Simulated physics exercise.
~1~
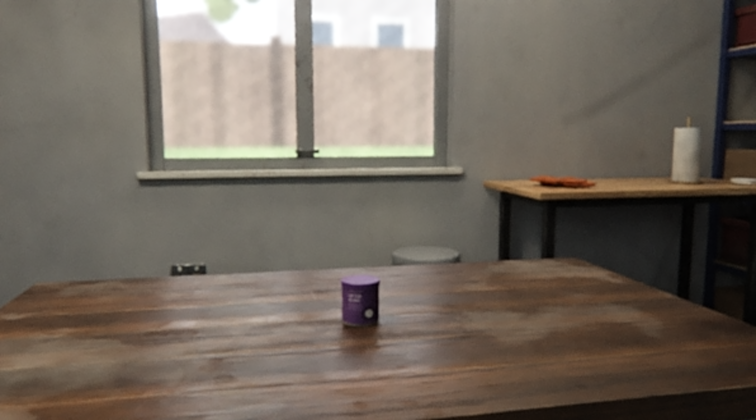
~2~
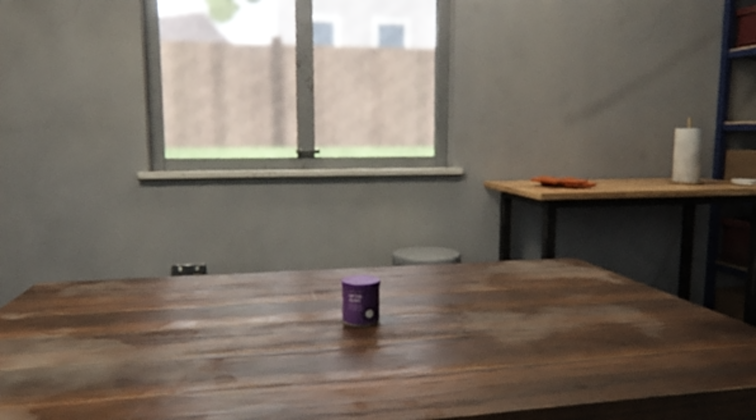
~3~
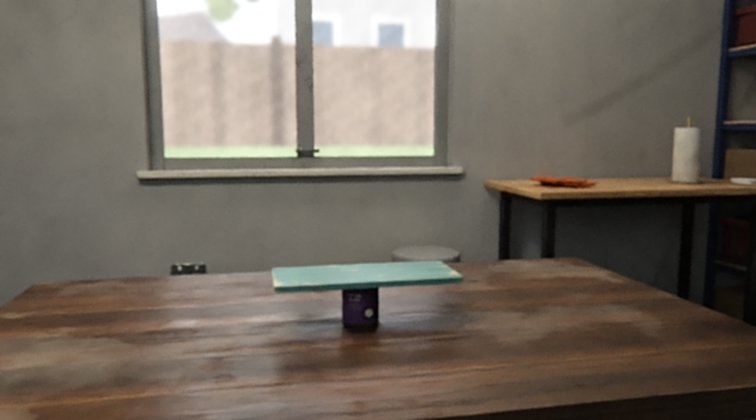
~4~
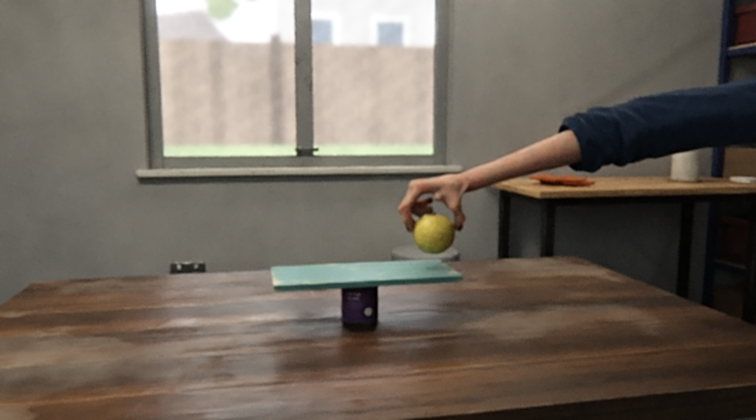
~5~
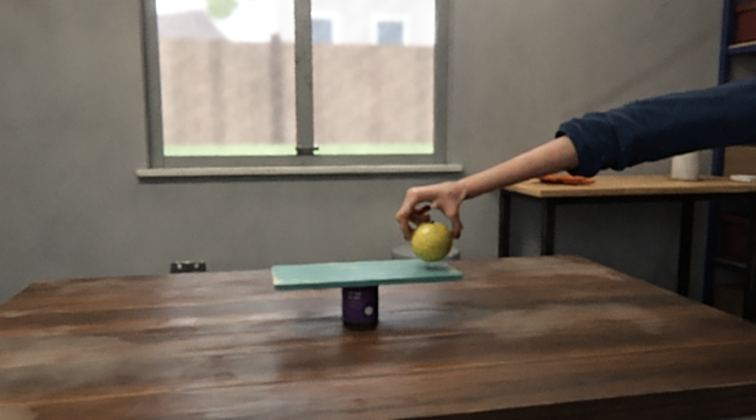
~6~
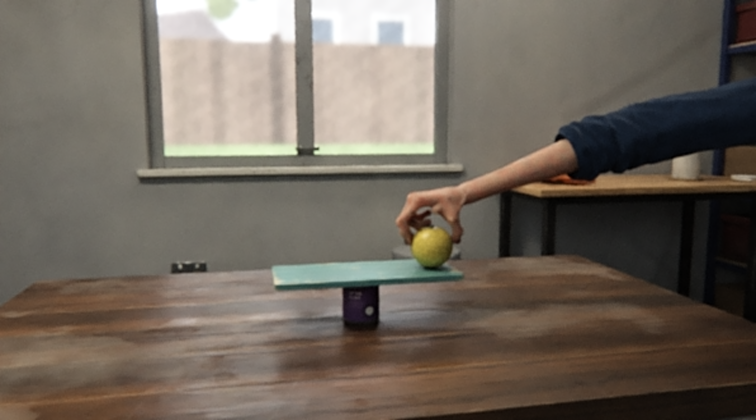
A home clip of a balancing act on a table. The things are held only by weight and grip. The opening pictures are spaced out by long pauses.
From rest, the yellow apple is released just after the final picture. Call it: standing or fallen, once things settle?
Fallen.
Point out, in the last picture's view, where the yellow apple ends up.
The object finishes somewhere near (495, 291).
Then, 0.40 s after the last picture, yellow apple now fallen; turquoise board tipped 35° from how it was.
Then, 0.60 s after the last picture, turquoise board tipped 26° from how it was.
At rest, fallen, yellow apple; moved from the start, turquoise board; purple tin in place. Seen from the same camera at the end, yellow apple near (495, 291). The stack loses its balance.
